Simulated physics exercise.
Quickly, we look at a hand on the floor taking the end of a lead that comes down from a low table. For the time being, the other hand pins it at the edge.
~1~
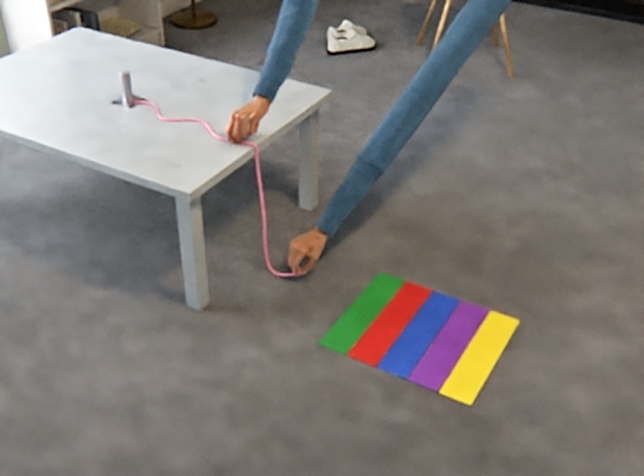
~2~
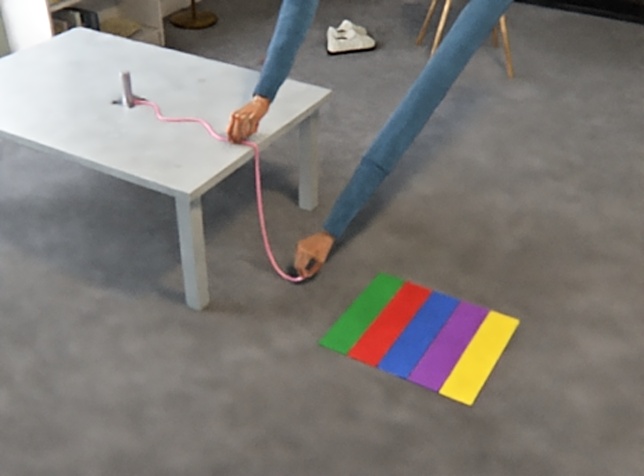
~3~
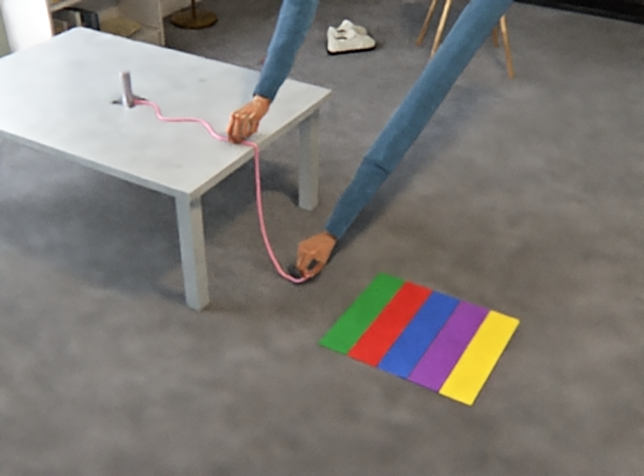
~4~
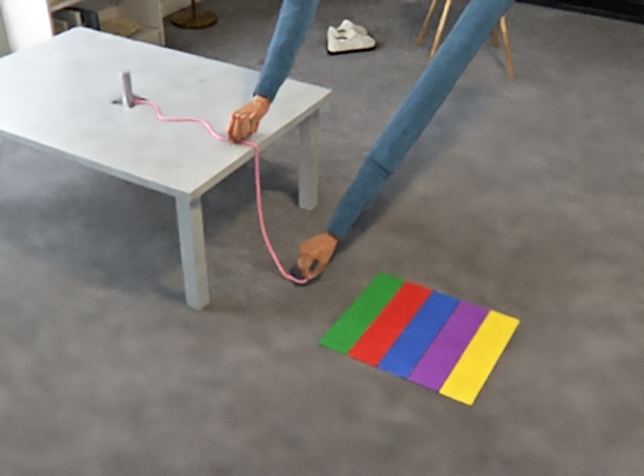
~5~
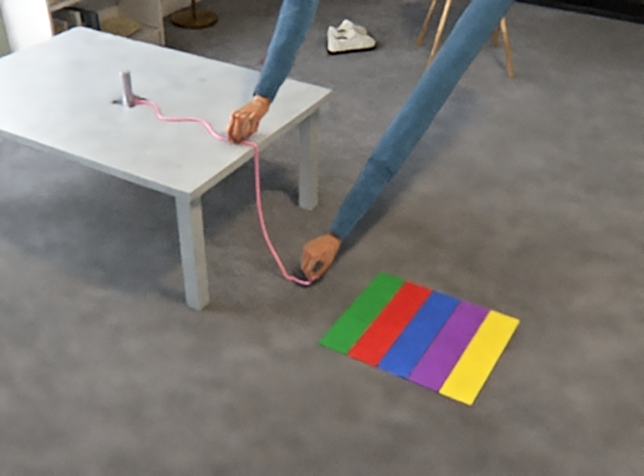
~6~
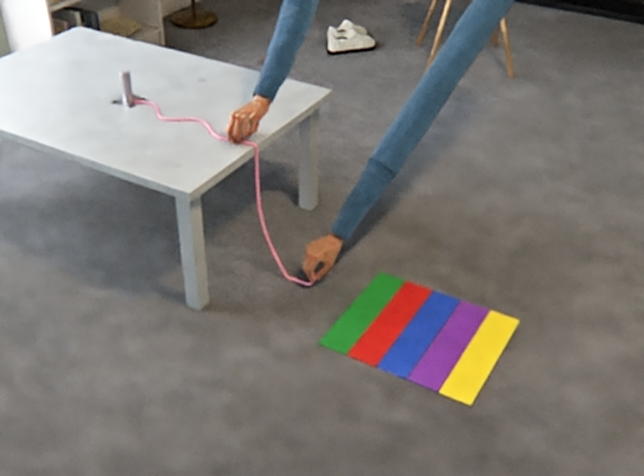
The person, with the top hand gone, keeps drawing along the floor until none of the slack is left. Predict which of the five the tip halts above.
I expect it over the red strip.
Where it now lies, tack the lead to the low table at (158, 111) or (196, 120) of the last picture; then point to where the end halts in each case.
Roughly (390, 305) and (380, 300).
A little later, end near (346, 289); short of the strips.
Next, end near (378, 301); over green.
When it is tight, end near (397, 308); over red. It gets as far as the red strip.
